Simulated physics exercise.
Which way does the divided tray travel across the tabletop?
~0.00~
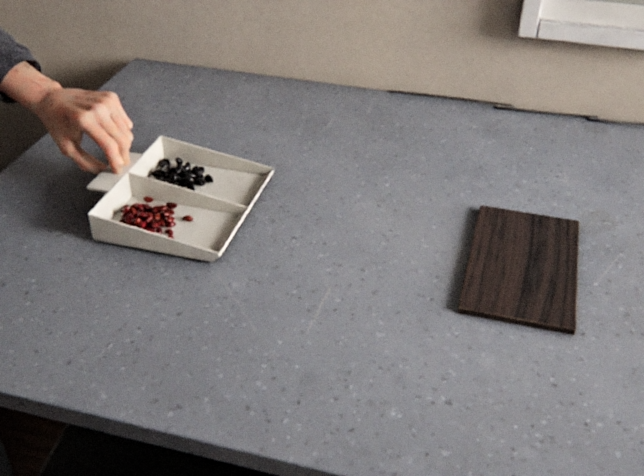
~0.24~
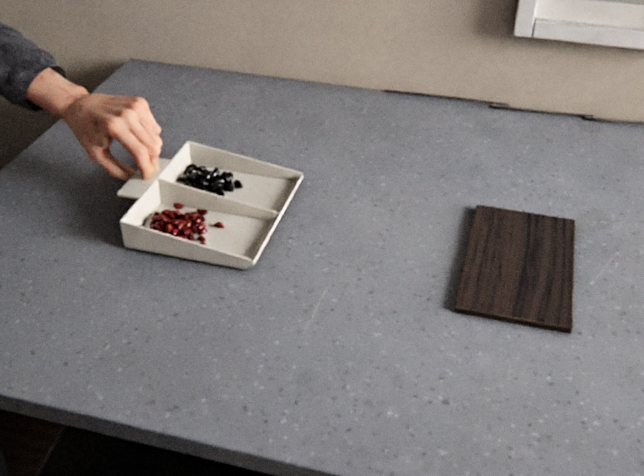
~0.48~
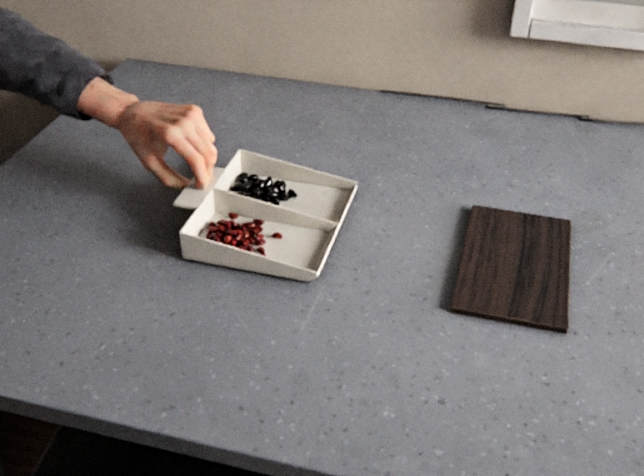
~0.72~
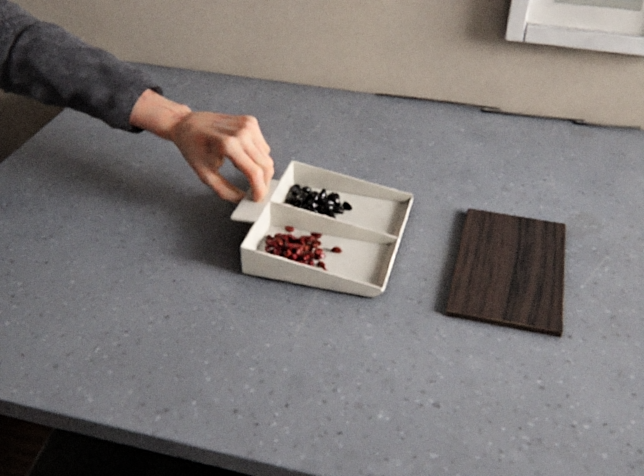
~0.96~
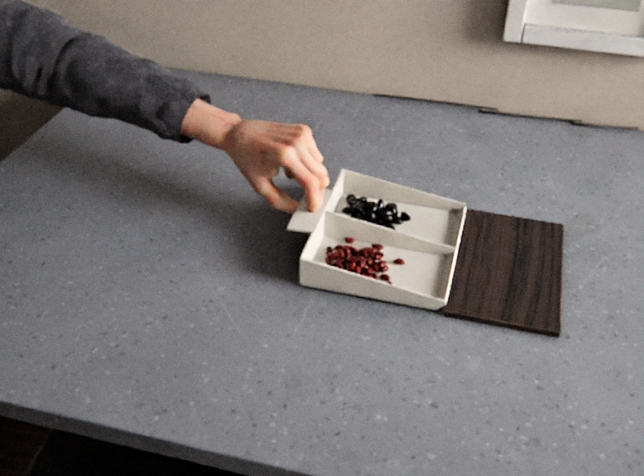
The tray travels to the right, pushed by the hand towards the dark board.
The footage shows a hand pushing a pale divided tray, with dark pieces in the back section and red pieces in the front one, rightward across a speckled grey tabletop until it reaches the edge of a flat dark wooden board, the pieces still inside.
